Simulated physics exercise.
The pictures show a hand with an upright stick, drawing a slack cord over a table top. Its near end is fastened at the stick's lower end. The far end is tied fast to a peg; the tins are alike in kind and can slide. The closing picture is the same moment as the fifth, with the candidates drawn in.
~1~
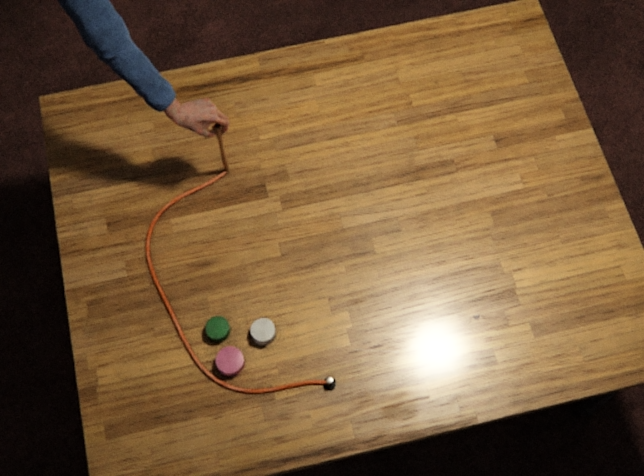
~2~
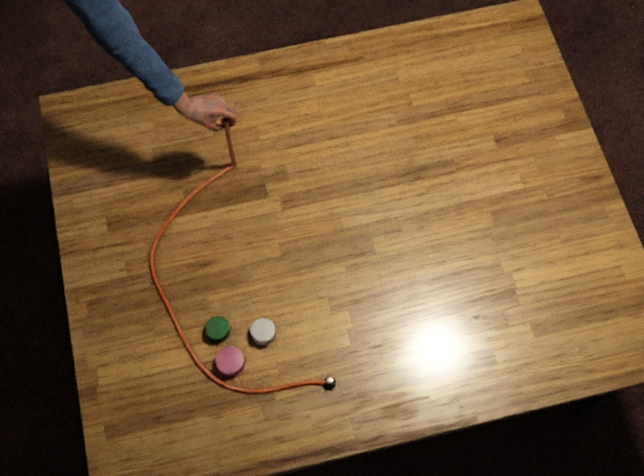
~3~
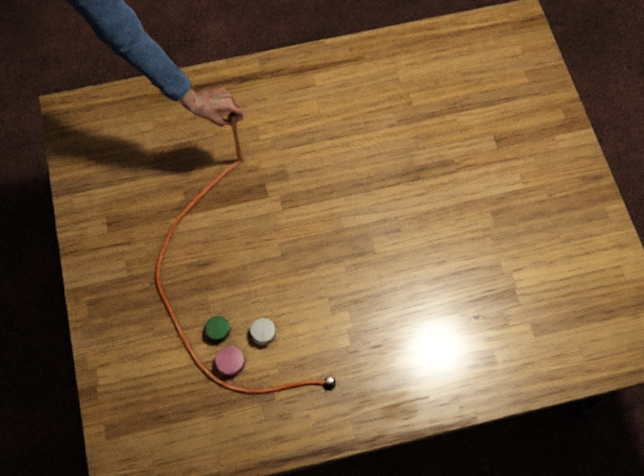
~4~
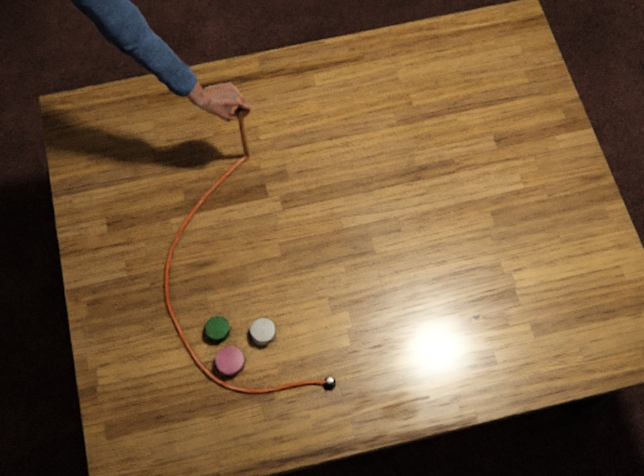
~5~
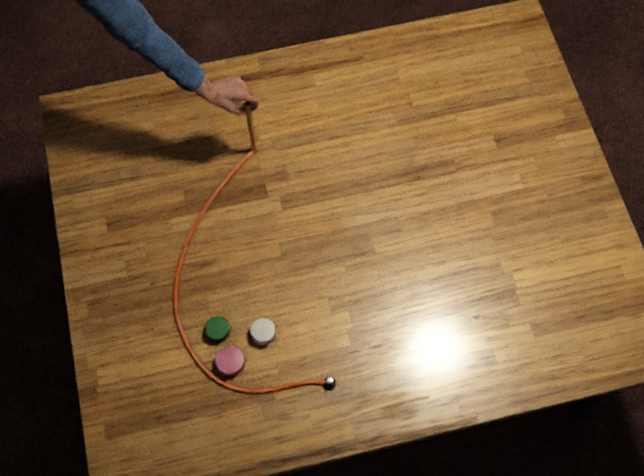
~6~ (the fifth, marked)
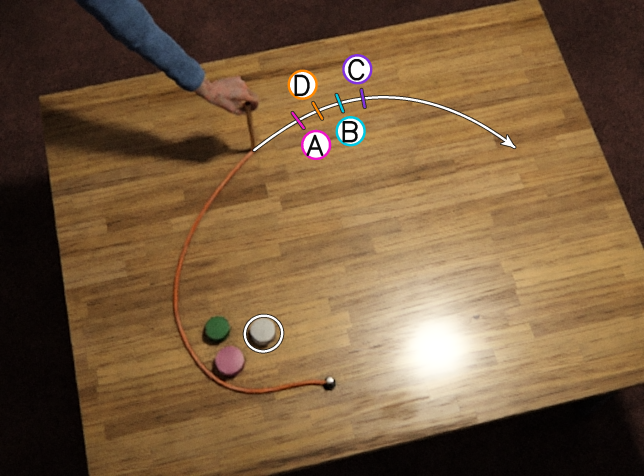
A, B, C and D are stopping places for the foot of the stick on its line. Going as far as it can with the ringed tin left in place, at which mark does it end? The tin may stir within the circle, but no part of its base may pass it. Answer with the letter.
It should halt at D.
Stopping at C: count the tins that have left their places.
By then, three.
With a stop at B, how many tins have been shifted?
Three.
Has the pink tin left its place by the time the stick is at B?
By then, yes.
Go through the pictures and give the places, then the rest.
Peg (330, 382); pink tin (230, 362); green tin (218, 329), in the first picture.
Green tin (218, 329); white tin (263, 332), in the second picture.
Peg (330, 382); pink tin (230, 362), in the third picture.
Green tin (218, 329); white tin (263, 332), in the fourth picture.
Peg (330, 382); pink tin (230, 362); green tin (218, 329), in the fifth picture.
On the marked copy, A at (298, 120); B at (340, 103); C at (363, 99); D at (318, 111); the ring at (264, 333); the route from (254, 150) via (385, 97) to (514, 147).
Following D. Soon after the start, foot of the stick (276, 135); white tin (263, 332).
Later, foot of the stick (298, 121); pink tin (235, 354); green tin (223, 329); white tin (263, 332).
In the end, foot of the stick (318, 111); pink tin (243, 347); green tin (237, 324); white tin (264, 331); the white tin is still in its ring.
As for the rest, A is safe but short; B drags the ringed tin to (274, 326); C drags the ringed tin to (284, 321).
